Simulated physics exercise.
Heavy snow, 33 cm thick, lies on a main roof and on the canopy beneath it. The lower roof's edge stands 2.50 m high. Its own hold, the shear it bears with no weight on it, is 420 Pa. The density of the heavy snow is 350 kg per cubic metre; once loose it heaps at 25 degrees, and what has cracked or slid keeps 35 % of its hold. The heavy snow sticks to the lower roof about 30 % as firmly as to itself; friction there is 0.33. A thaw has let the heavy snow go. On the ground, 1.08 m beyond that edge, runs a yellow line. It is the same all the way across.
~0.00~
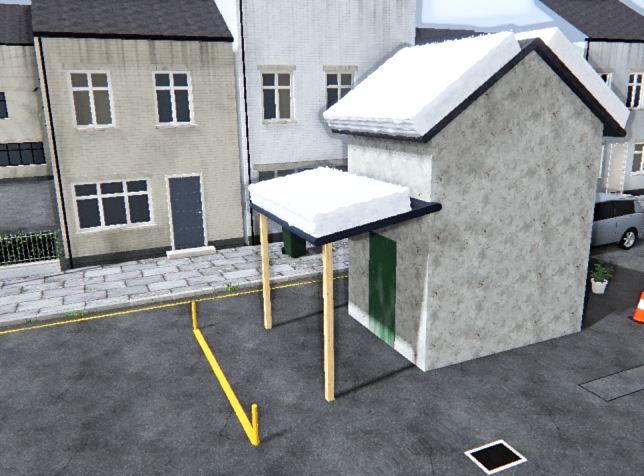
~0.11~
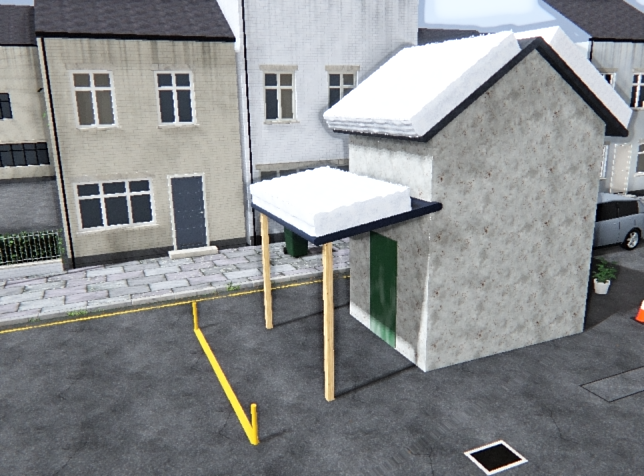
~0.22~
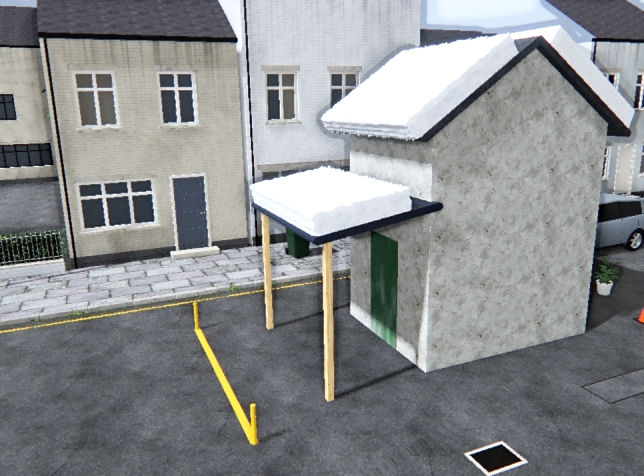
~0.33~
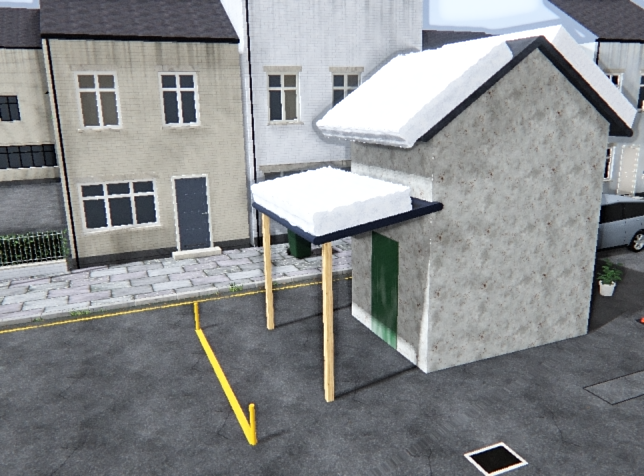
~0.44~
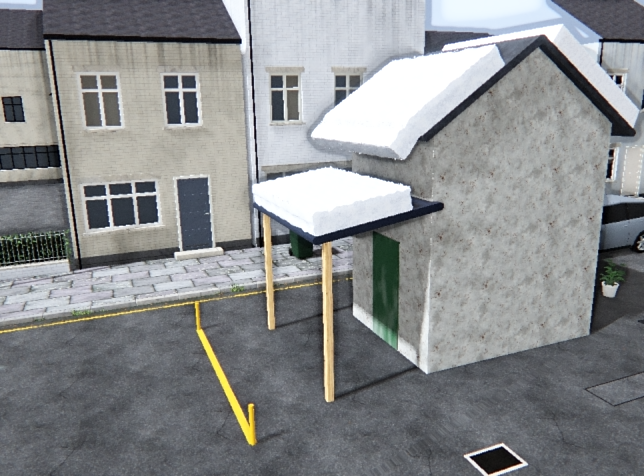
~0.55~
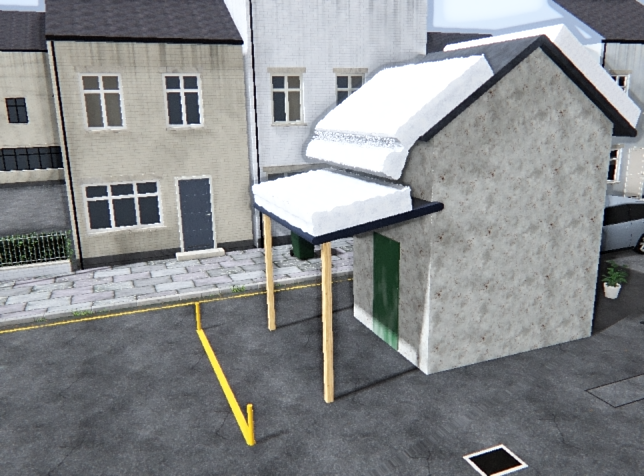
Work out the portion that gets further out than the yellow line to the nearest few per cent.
Expect roughly 47 %.
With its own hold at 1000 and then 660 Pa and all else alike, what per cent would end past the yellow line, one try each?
In that order: 30 %, 40 %.
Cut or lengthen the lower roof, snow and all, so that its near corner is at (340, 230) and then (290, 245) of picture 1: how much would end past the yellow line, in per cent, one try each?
In turn about 50 %, 40 %.
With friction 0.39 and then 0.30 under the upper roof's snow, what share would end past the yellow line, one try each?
In turn about 30 %, 35 %.
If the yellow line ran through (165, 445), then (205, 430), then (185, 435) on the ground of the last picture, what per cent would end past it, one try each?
In turn about 22 %, 35 %, 25 %.
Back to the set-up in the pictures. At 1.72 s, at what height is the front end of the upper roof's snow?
Roughly 0.2 m.
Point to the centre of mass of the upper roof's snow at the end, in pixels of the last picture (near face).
Around (231, 360).
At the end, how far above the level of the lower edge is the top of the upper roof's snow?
About 0.6 m.
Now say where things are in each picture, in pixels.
In the first picture, foremost bit of the heavy snow at (420, 126).
In the second picture, foremost bit of the heavy snow at (419, 127), its middle shifted 2.9 cm, 1 % of it past the upper edge, in one piece.
In the third picture, foremost bit of the heavy snow at (415, 137), its middle shifted 11 cm, 6 % of it past the upper edge, in one piece.
In the fourth picture, foremost bit of the heavy snow at (409, 129), its middle shifted 25 cm, 12 % of it past the upper edge, in one piece.
In the fifth picture, foremost bit of the heavy snow at (399, 135), its middle shifted 44 cm, 21 % of it past the upper edge, cracking.
In the sixth picture, foremost bit of the heavy snow at (388, 158), its middle shifted 69 cm, 34 % of it past the upper edge, cracking.
After 1.09 s, none is below the lower edge and 0 % is past the line.
After 1.72 s, 50 % is below the lower edge and 33 % is past the line.
After 2.36 s, 62 % is below the lower edge and 47 % is past the line.
After 3.00 s, 62 % is below the lower edge and 47 % is past the line.
After 3.10 s, 62 % is below the lower edge and 47 % is past the line.
